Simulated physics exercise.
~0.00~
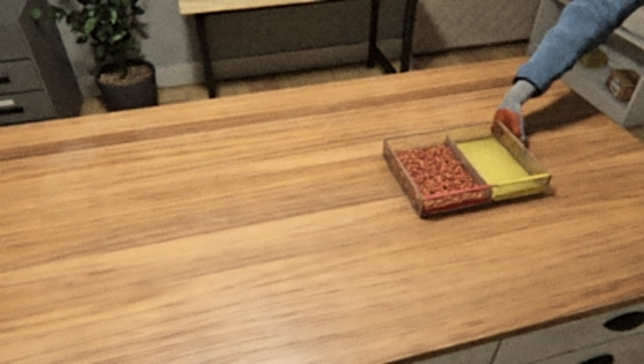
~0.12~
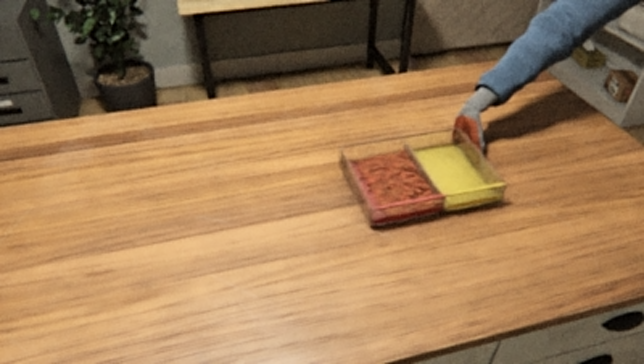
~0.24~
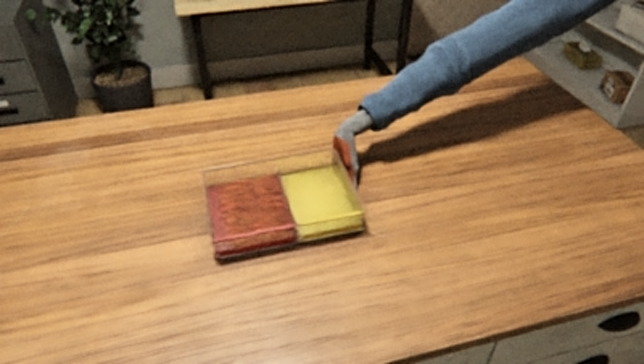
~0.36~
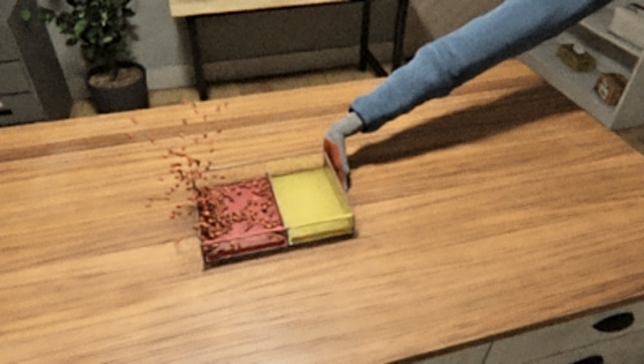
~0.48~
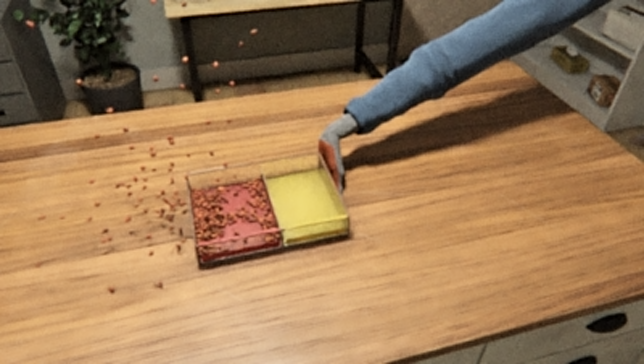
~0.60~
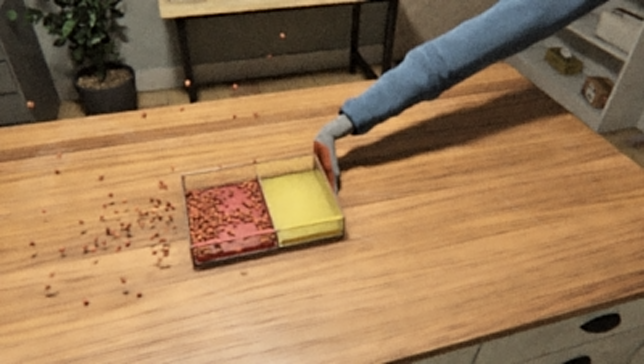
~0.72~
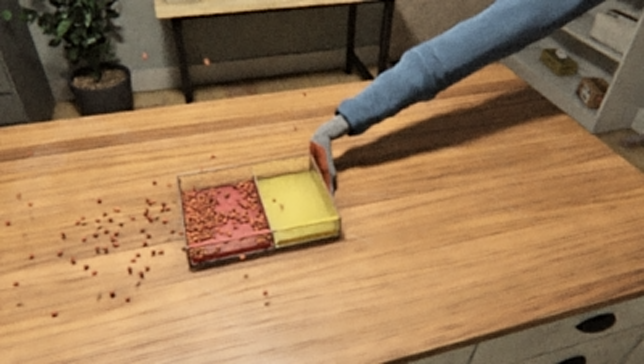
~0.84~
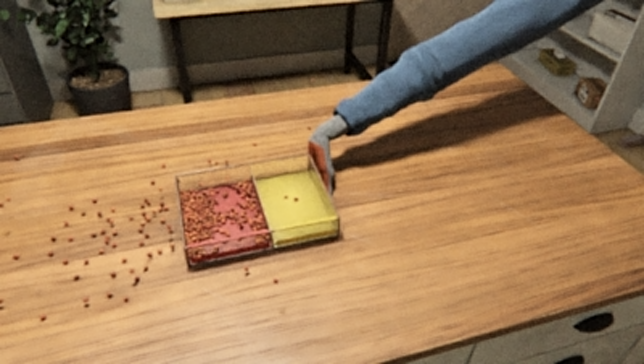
A gloved hand in a blue sleeve pushed a divided tray of red pellets leftward across a wooden table and stopped abruptly, sending some pellets flying over the edge and scattering across the tabletop, while most stayed in the red compartment.
